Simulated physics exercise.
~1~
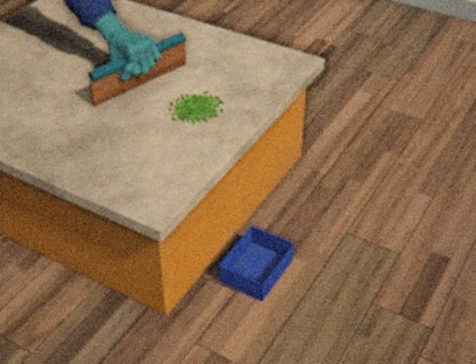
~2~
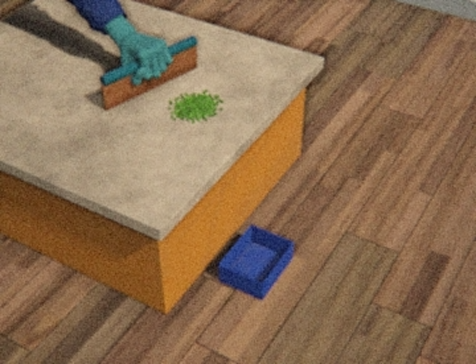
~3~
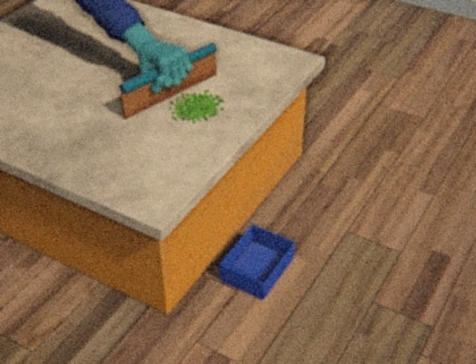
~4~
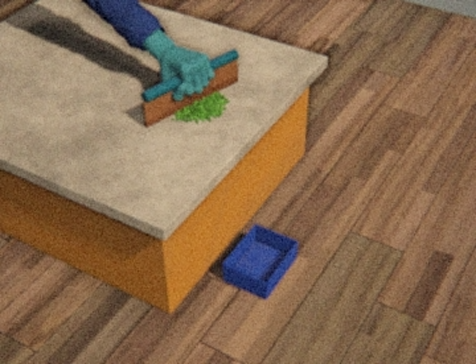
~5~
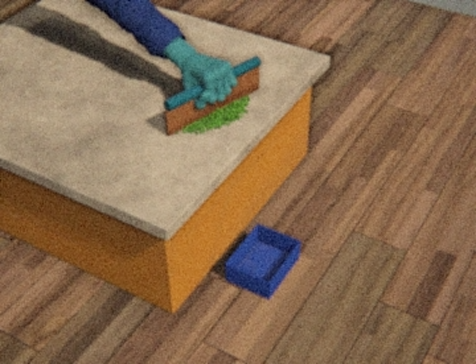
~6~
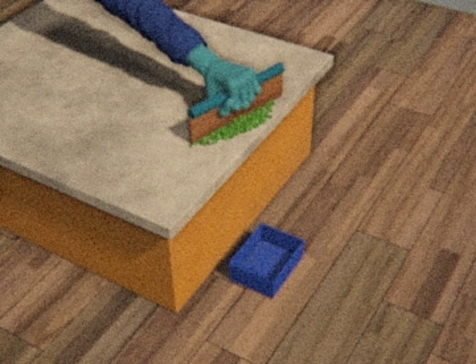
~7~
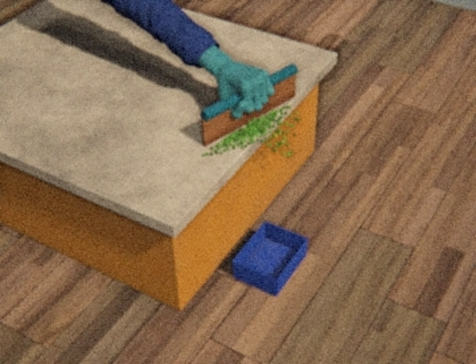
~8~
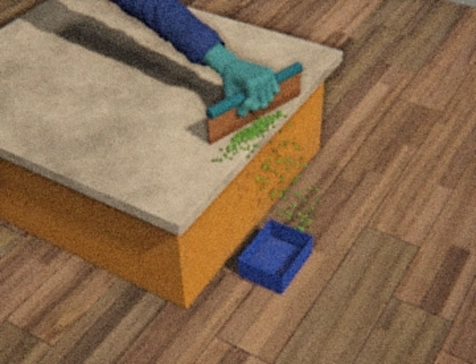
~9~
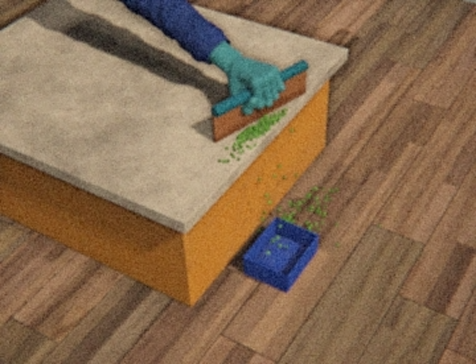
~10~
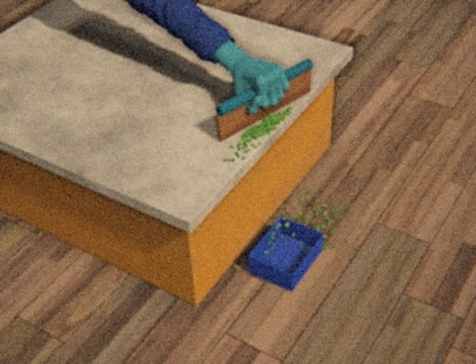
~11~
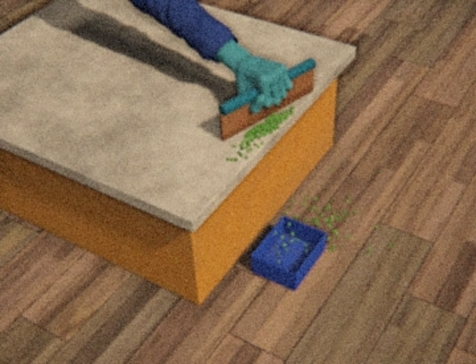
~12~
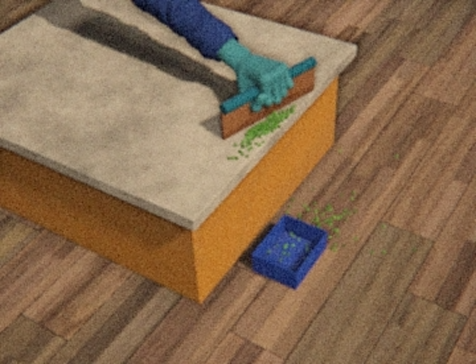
A gloved hand pushed a scraper across a pale tabletop, sweeping a small heap of green bits to the edge, where some spilled over, a few landing in the blue tray and more on the wooden floor, while the rest stayed on top.
